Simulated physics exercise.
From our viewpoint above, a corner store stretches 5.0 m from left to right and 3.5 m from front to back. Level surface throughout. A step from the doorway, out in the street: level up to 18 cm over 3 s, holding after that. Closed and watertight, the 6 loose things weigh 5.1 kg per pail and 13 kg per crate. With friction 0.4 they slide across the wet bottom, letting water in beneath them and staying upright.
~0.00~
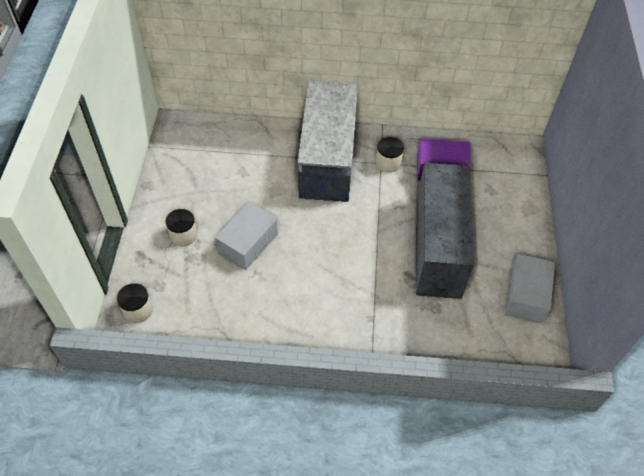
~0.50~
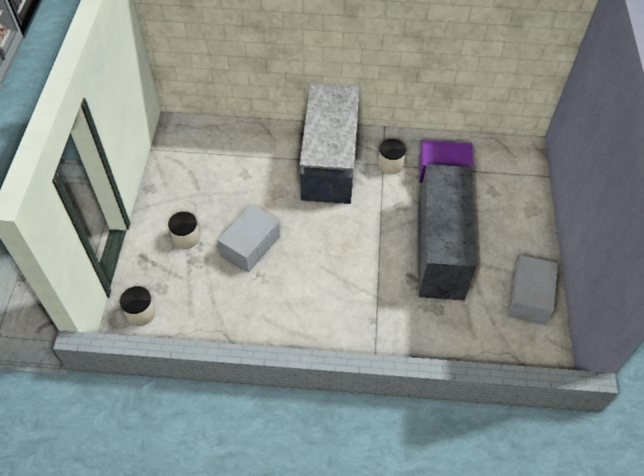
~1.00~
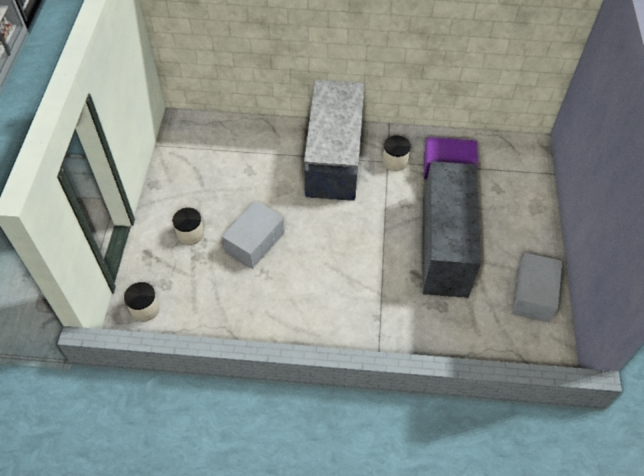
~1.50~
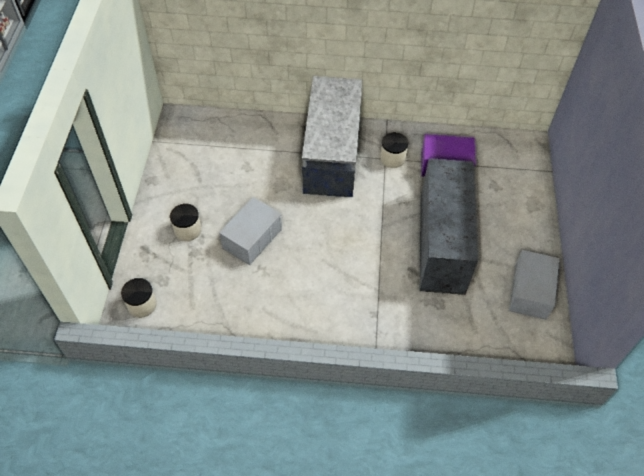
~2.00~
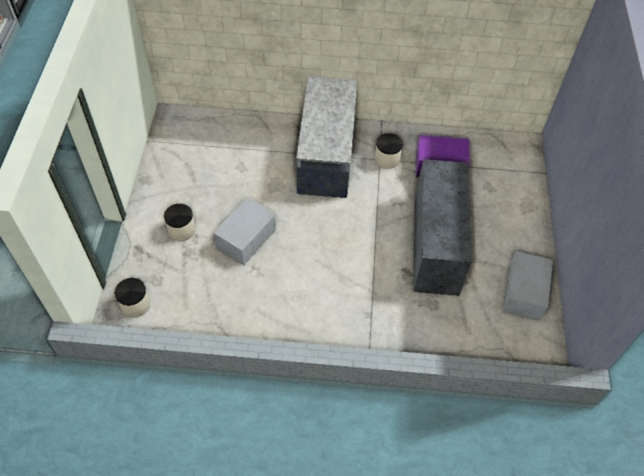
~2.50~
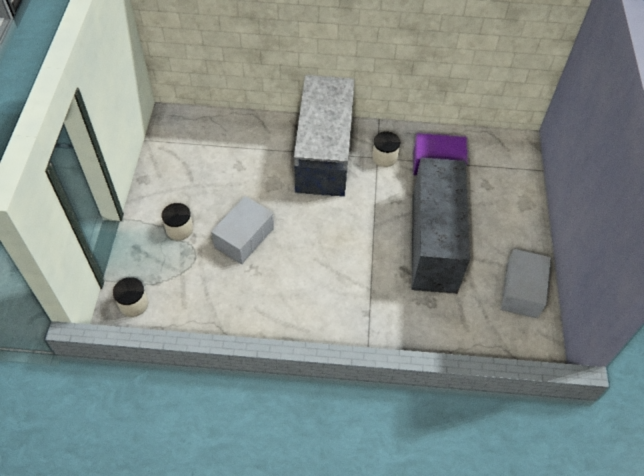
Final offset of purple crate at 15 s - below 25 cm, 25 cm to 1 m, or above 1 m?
25 cm to 1 m.
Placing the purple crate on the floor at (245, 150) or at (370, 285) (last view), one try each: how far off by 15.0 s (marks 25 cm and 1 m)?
Results in order: It remains near its start; it ends up well away.
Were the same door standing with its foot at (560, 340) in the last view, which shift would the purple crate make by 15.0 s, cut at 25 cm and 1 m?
That would leave the purple crate practically in place.
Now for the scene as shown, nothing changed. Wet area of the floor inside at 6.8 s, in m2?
Near 11.5 m2 in all.
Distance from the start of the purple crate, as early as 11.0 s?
Some 0 cm from the start.
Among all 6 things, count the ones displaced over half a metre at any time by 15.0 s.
That comes to 4.
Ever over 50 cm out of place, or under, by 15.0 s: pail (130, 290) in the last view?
Below.
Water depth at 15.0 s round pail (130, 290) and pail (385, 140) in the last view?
I'd put it at 5 cm and 11 cm respectively.
After 3.5 s the purple crate is near (442, 148), 0.0 m from its start, aground; 0 afloat.
After 6.8 s the purple crate is near (442, 148), 0.0 m from its start, aground; 0 afloat.
After 11.0 s the purple crate is near (442, 148), 0.0 m from its start, aground; 1 afloat.
After 15.0 s the purple crate is near (455, 121), 0.4 m from its start, afloat; 4 afloat.
